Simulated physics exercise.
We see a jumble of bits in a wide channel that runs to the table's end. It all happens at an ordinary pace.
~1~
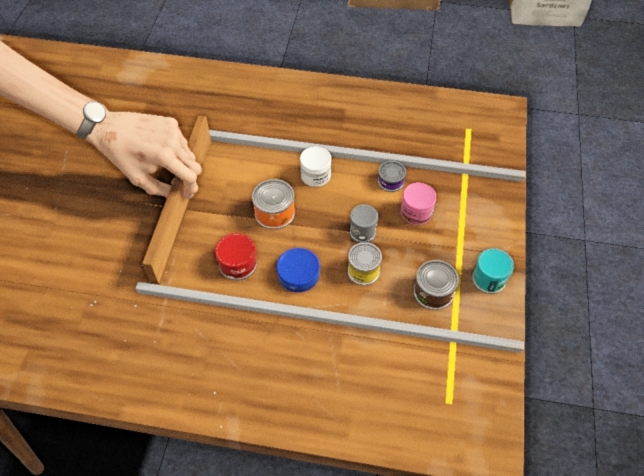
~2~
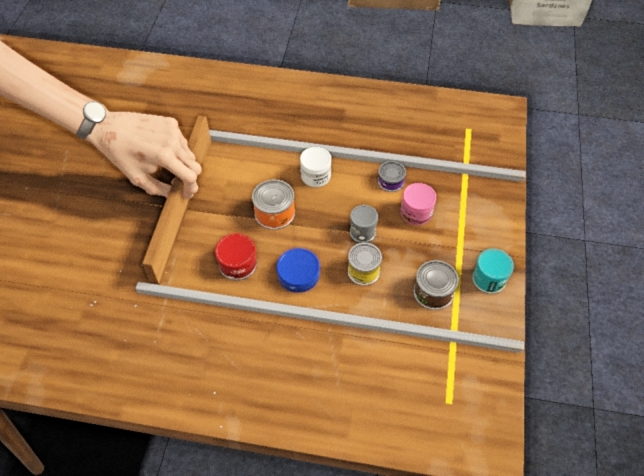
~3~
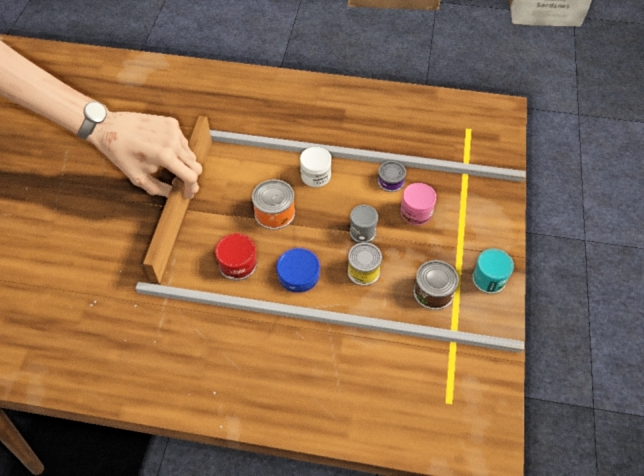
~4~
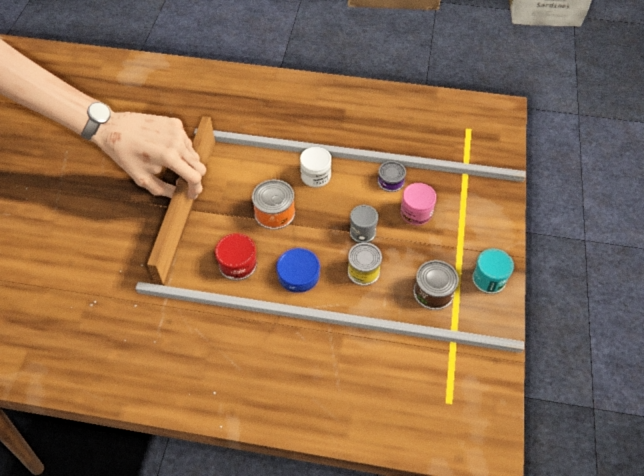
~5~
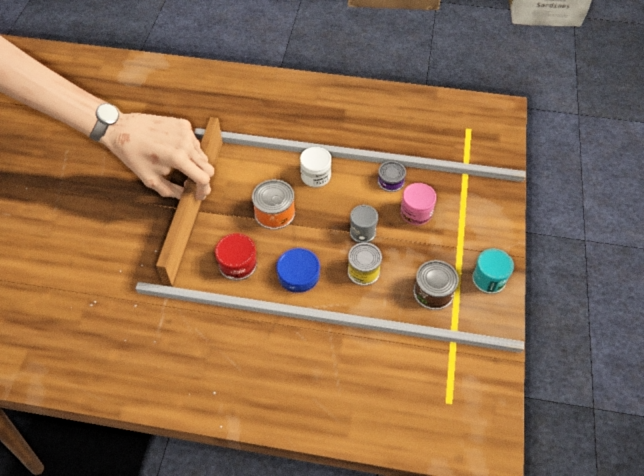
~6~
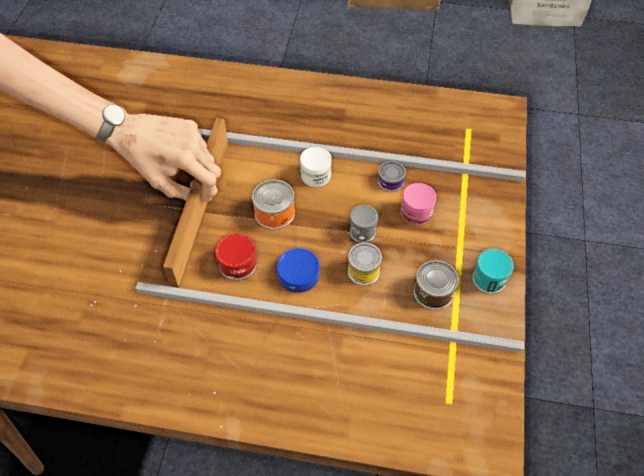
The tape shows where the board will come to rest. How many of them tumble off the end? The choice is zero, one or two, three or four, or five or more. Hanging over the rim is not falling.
The number that fall off is one or two.
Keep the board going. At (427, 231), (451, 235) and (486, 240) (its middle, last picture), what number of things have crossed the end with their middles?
Past the end: 0, 1 and 6.
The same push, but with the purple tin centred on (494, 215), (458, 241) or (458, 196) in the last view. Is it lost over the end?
In that order, it stays on; stays on; holds on.
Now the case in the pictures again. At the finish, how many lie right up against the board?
The number is 4.
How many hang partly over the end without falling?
2 of them.
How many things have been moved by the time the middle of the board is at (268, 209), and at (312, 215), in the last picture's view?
3 and 6.
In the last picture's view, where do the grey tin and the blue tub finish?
Near (510, 250) and (514, 320).
A little later, none off yet; turquoise pot at rest near (492, 272); brown tin at rest near (436, 285); pink tub at rest near (418, 204).
When it is over, the number that fall off is one or two; down, turquoise pot.
